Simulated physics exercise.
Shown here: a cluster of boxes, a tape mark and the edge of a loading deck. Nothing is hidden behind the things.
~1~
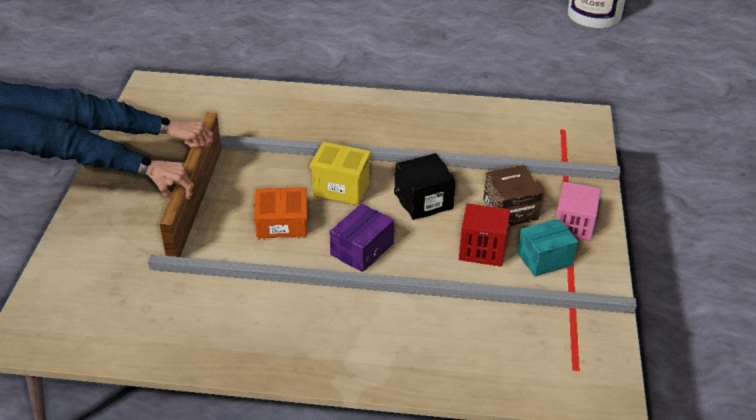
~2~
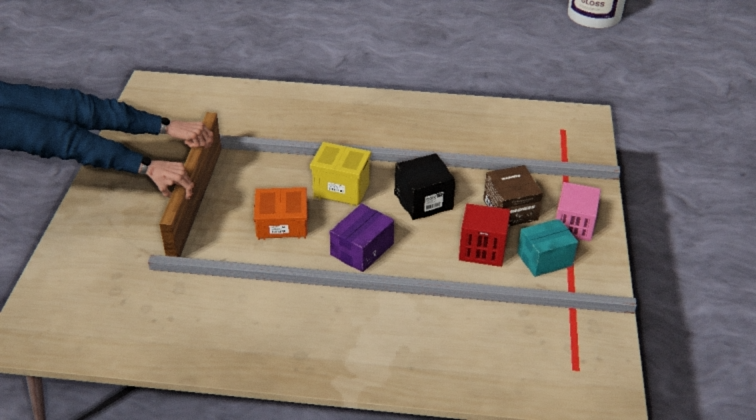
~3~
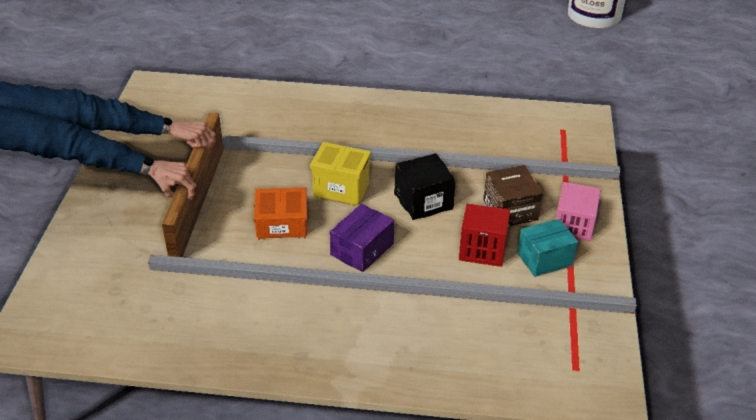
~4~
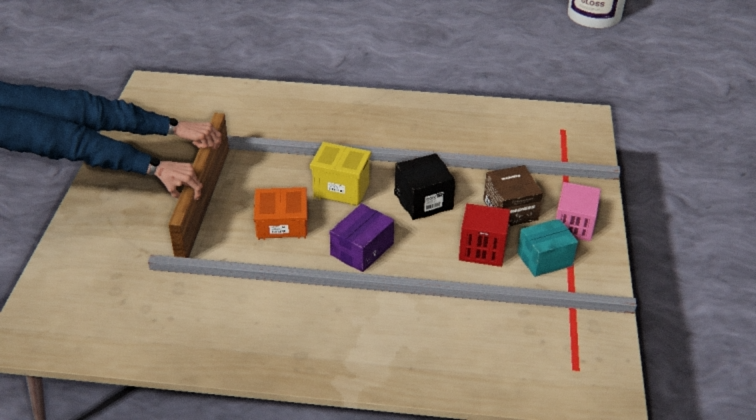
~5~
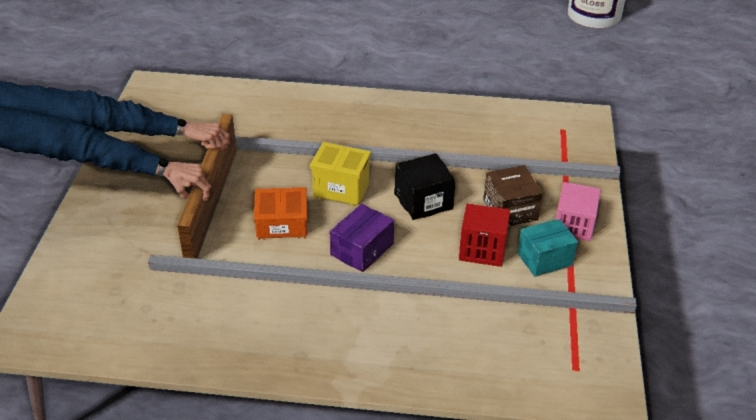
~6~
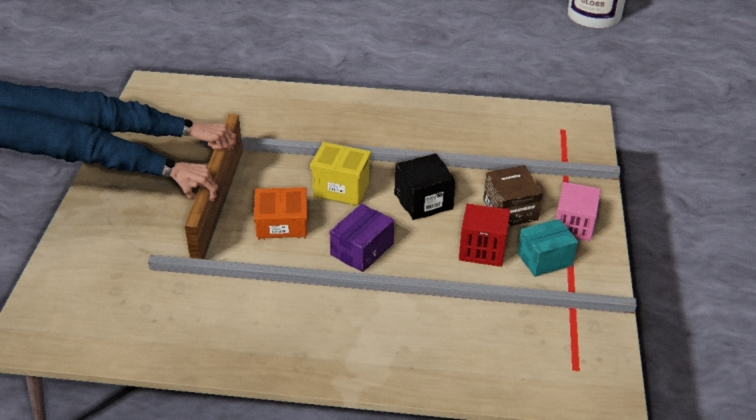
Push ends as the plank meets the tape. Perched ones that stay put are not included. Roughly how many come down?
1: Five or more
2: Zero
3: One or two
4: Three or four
Answer: 1.
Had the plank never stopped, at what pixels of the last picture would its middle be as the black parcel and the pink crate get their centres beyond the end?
With the black parcel it sits around (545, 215), with the pink crate around (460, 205).
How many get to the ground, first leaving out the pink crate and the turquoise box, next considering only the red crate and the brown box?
Counts - first: 3, second: 3.
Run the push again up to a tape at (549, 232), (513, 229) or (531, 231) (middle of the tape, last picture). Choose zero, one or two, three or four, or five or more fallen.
In order: Three to four, then either three or four, then either three or four.
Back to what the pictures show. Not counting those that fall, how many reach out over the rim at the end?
The total would be 0.
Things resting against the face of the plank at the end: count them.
The figure is 3.
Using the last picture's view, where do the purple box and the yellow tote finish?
The purple box settles near (601, 275); as for the yellow tote, near (595, 193).
Soon after, none off yet; pink crate at rest near (577, 212); turquoise box at rest near (547, 247); brown box at rest near (512, 196).
In the end, the number that fall off is five or more; gone, black parcel, red crate, brown box, turquoise box and pink crate.
